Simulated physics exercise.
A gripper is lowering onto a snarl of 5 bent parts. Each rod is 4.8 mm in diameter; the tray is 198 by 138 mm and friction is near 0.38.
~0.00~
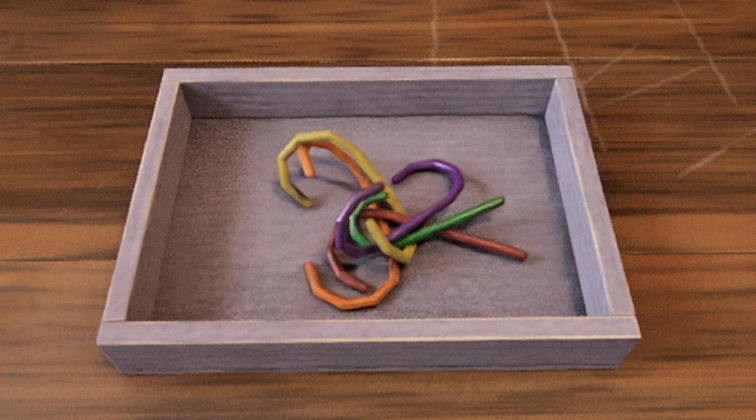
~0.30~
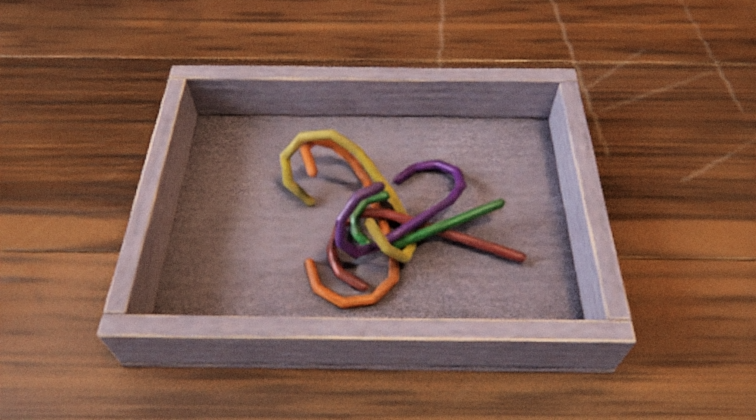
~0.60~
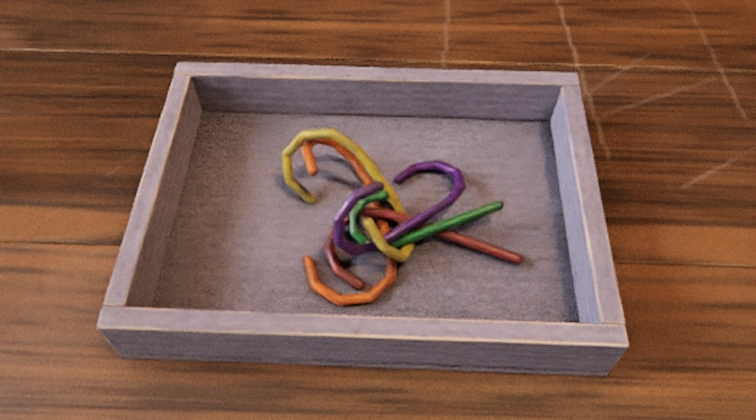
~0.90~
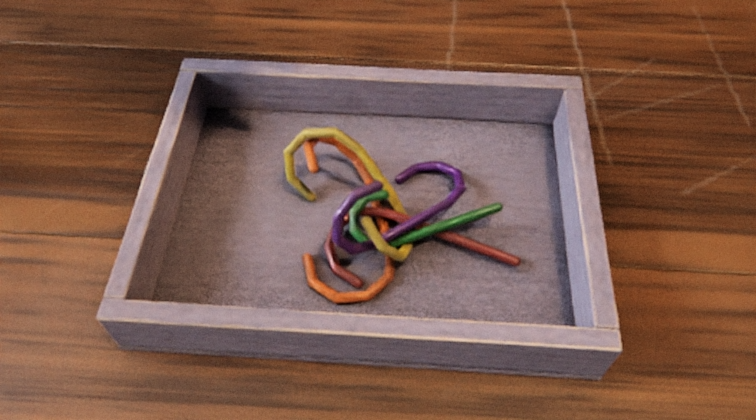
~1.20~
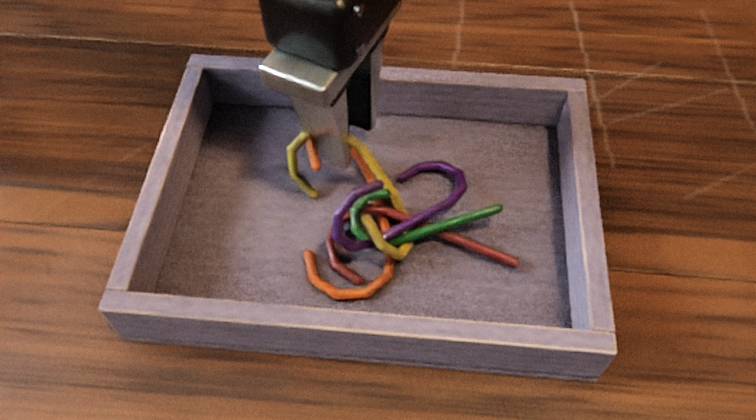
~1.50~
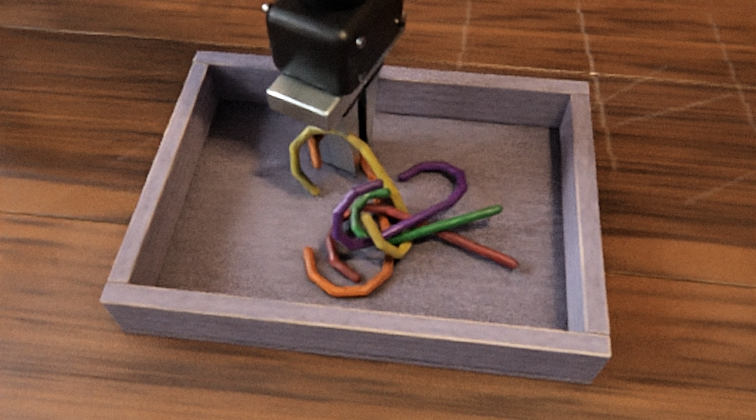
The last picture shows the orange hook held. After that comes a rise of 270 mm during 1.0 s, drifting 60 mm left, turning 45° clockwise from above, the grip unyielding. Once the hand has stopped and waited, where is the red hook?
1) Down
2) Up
Answer: 2.
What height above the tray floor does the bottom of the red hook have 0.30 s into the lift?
I'd say close to 0 mm.
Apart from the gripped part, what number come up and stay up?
That makes 1 in total.
By 1.80 s, lowest point more than 20 mm over the tray floor, orange hook 58 mm, yellow hook 42 mm.
By 2.05 s, lowest point more than 20 mm over the tray floor, orange hook 158 mm, red hook 78 mm, yellow hook 41 mm.
By 2.50 s, lowest point more than 20 mm over the tray floor, orange hook 272 mm, red hook 190 mm.
Finally, hanging orange hook 272 mm, red hook 188 mm; the other 3 are down.
